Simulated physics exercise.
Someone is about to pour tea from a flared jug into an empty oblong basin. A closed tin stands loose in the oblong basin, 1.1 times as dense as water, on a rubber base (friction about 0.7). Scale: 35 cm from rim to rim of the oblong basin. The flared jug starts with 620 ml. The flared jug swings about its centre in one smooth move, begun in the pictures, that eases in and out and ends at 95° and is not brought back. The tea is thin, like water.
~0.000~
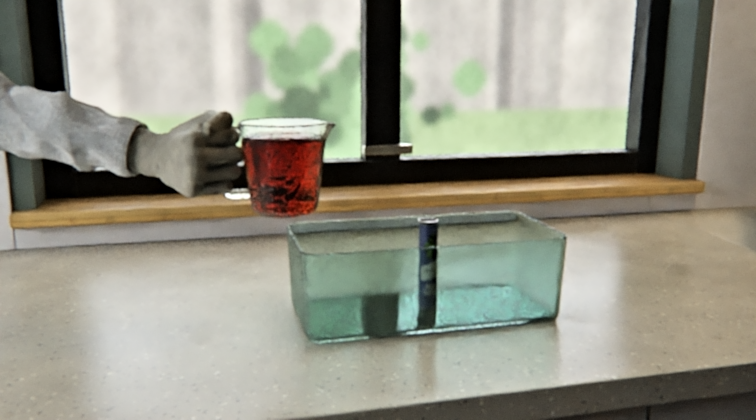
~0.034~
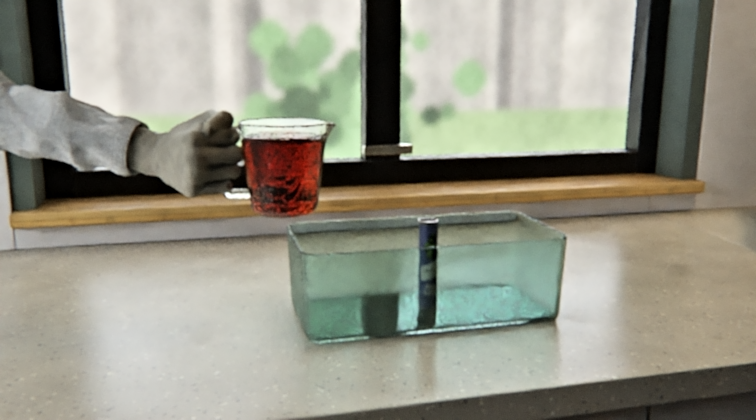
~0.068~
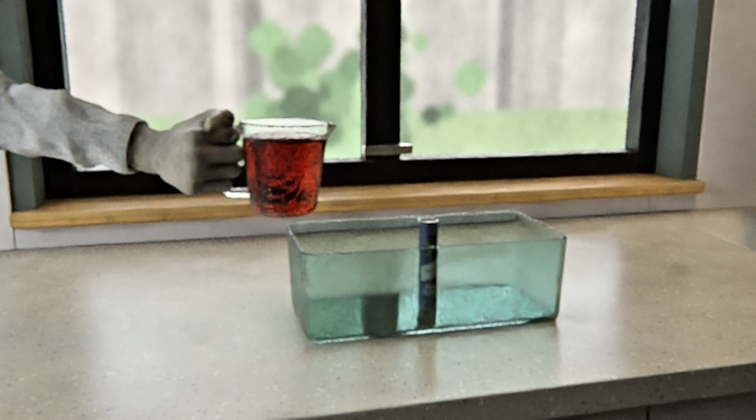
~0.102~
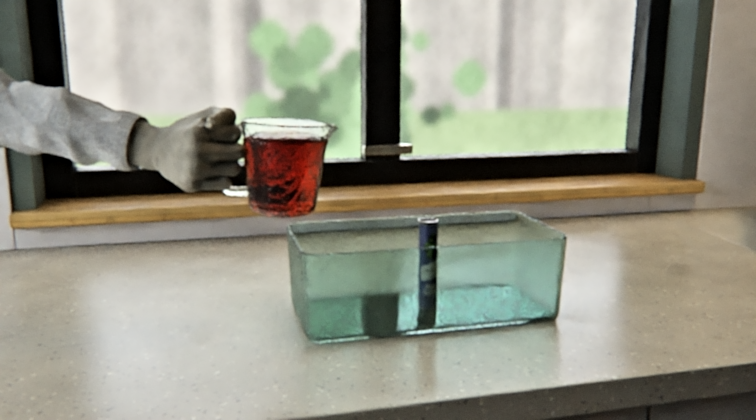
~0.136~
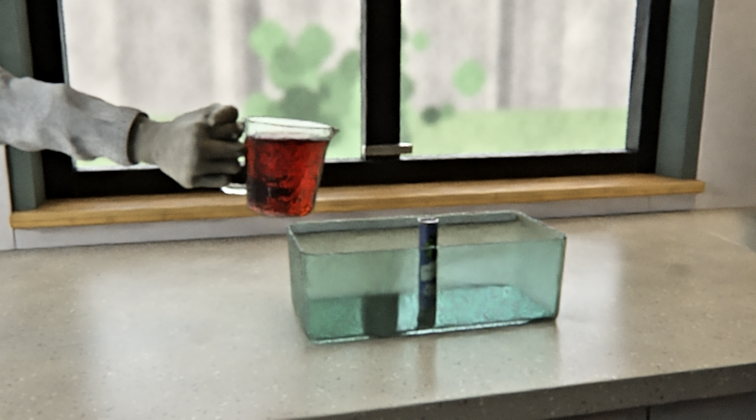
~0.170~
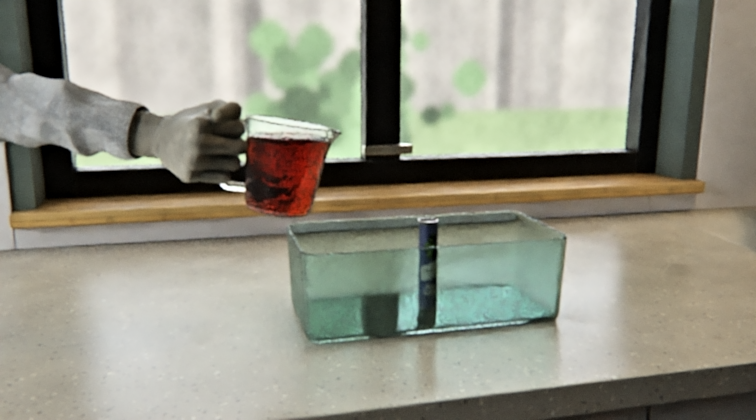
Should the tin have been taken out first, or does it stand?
It stays up.
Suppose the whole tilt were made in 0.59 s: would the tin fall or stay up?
Then it remains upright.
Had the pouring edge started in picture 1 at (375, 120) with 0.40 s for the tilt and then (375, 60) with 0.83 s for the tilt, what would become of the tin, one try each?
First it topples; then it goes over.
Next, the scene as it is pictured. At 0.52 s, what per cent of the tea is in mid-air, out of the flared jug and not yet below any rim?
About 16 per cent.
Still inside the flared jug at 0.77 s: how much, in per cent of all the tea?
Some 28 per cent.
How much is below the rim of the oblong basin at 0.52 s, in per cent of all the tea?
Some 6 per cent.
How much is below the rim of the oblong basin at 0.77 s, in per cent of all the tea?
Some 58 per cent.
After 0.52 s the tilt is 66° and 78 per cent is still to pour; the tin stands where it began.
After 0.77 s the tilt is 94° and 28 per cent is still to pour; the tin stands where it began.
After 1.04 s the tilt is 95° and 4 per cent is still to pour; the tin stands where it began.
After 1.33 s the tilt is 95° and 0 per cent is still to pour; the tin stands where it began.
In the end the tin stands where it began.
